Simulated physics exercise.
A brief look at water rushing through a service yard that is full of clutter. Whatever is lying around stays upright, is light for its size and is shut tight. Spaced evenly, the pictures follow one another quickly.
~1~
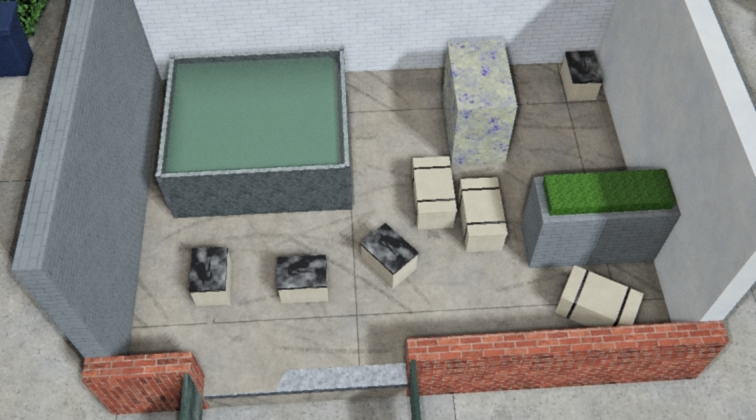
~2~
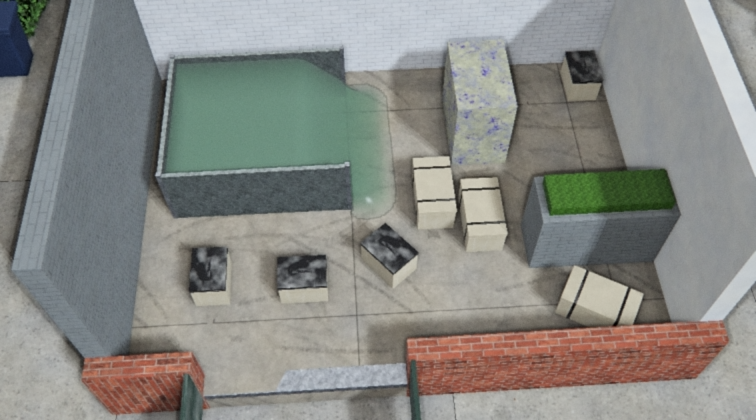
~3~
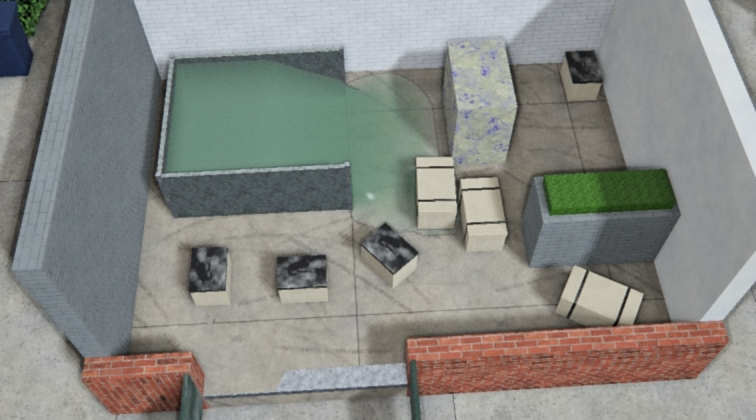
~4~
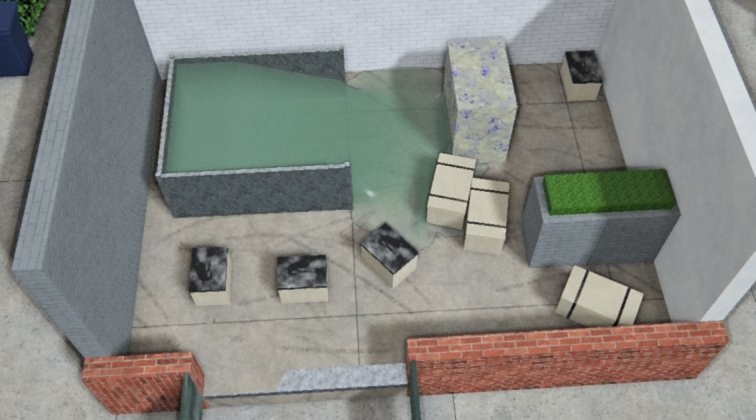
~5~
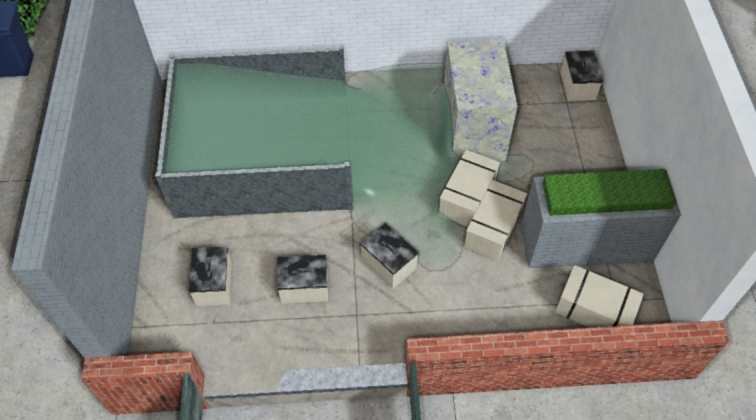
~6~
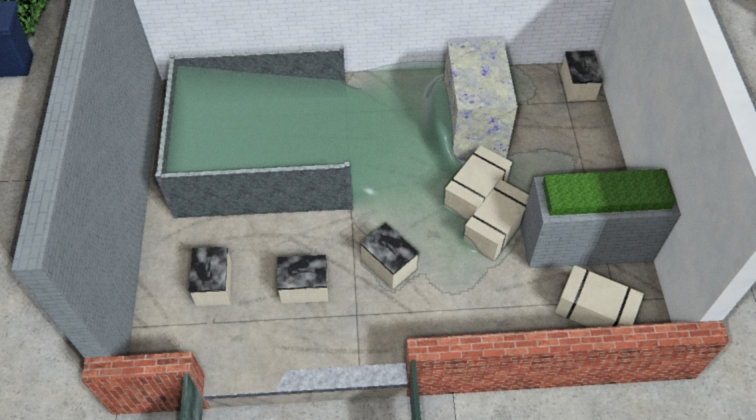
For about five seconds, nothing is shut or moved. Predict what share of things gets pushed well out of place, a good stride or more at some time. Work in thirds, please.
The things swept well aside make up two thirds or a bigger part.
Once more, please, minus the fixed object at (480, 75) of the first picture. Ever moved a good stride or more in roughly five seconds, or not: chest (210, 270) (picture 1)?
Short answer: It stays in place.
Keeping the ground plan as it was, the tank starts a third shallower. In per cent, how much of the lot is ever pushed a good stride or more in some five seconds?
Near 60 per cent of the loose things.
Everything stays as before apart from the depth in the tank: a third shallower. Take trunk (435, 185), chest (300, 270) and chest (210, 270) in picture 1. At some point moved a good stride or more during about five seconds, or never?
Per item, in order: Cleared the mark; missed the mark; missed the mark.
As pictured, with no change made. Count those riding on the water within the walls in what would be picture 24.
It comes to 4.
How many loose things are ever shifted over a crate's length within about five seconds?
5.
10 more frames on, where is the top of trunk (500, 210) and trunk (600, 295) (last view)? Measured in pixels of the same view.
The first top is close to (520, 298) and the second close to (639, 283).
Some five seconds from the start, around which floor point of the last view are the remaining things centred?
Close to pixel (410, 252).
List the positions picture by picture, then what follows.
A trunk at (434, 184) rests on the ground; a trunk at (483, 206) rests on the ground; 0 of 7 have shifted, in the first frame.
A trunk at (434, 184), on the bottom; a trunk at (483, 206), on the bottom; 0 of 7 have shifted, in the second frame.
A trunk at (436, 184), on the bottom; a trunk at (483, 206), on the bottom; 0 of 7 have shifted, in the third frame.
A trunk at (452, 182) rests on the ground, close to its start; a trunk at (488, 208), on the bottom, close to its start; 2 of 7 have shifted, in the fourth frame.
A trunk at (470, 180) rests on the ground, a stride from its start; a trunk at (497, 211) rests on the ground, close to its start; 2 of 7 have shifted, in the fifth frame.
A trunk at (479, 175) rests on the ground, a stride from its start; a trunk at (499, 211) rests on the ground, close to its start; 2 of 7 have shifted, in the sixth frame.
A moment on, 1 of 7 are well off their spots; 1 afloat.
Next, 3 of 7 are well off their spots; 3 afloat.
Later, 3 of 7 are well off their spots; 4 afloat.
In the end, 4 of 7 are well off their spots, and 5 have been at some point; 5 afloat.
